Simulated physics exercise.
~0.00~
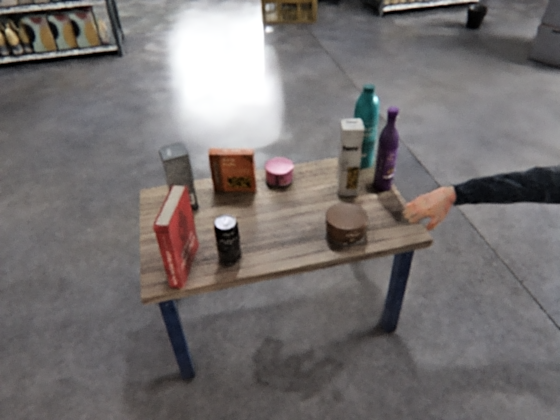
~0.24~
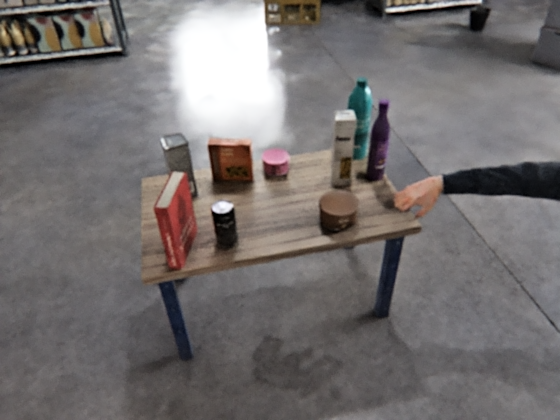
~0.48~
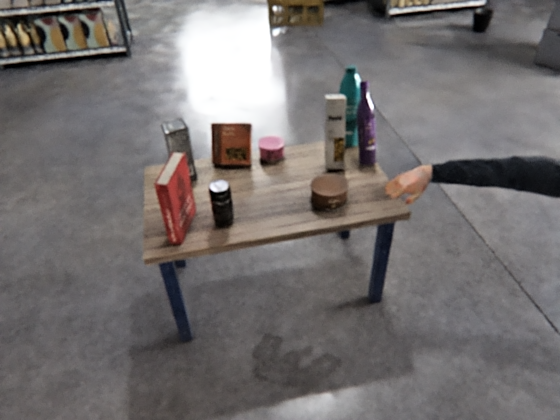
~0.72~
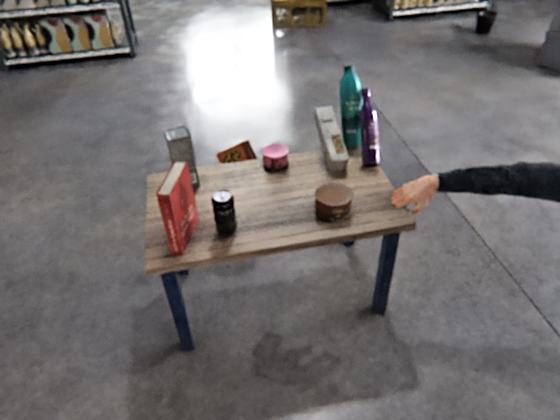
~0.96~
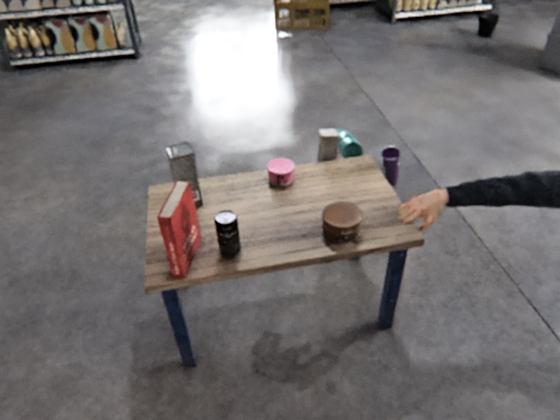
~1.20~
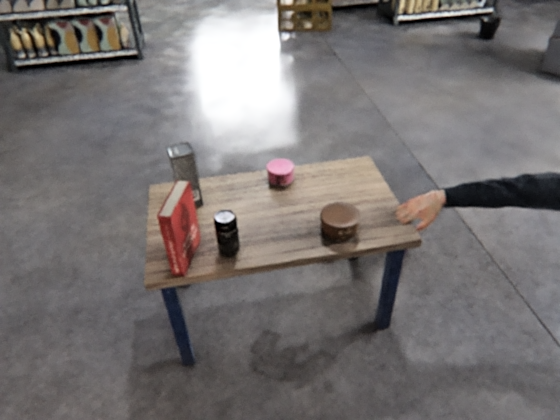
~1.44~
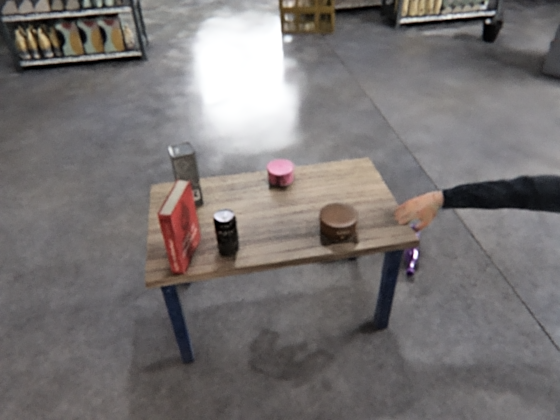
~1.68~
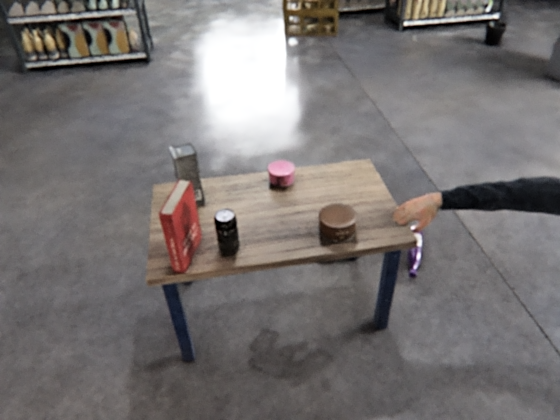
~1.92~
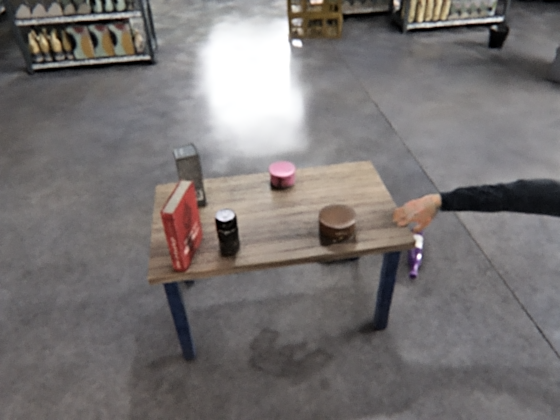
On a concrete floor in a store-like space with shelves behind, a small wooden table holds nine items, including a red book, a black can, tubs, cartons and bottles, while a hand rests at its right edge. The table shifts away from the viewer, and the orange packet and the purple bottle begin to lean. It then comes back nearer, as the white carton and the packet topple at the far edge. The turquoise and purple bottles drop off that side too. The purple bottle ends lying on the floor at right, while the red book, grey carton, black can and two tubs remain standing on the table.
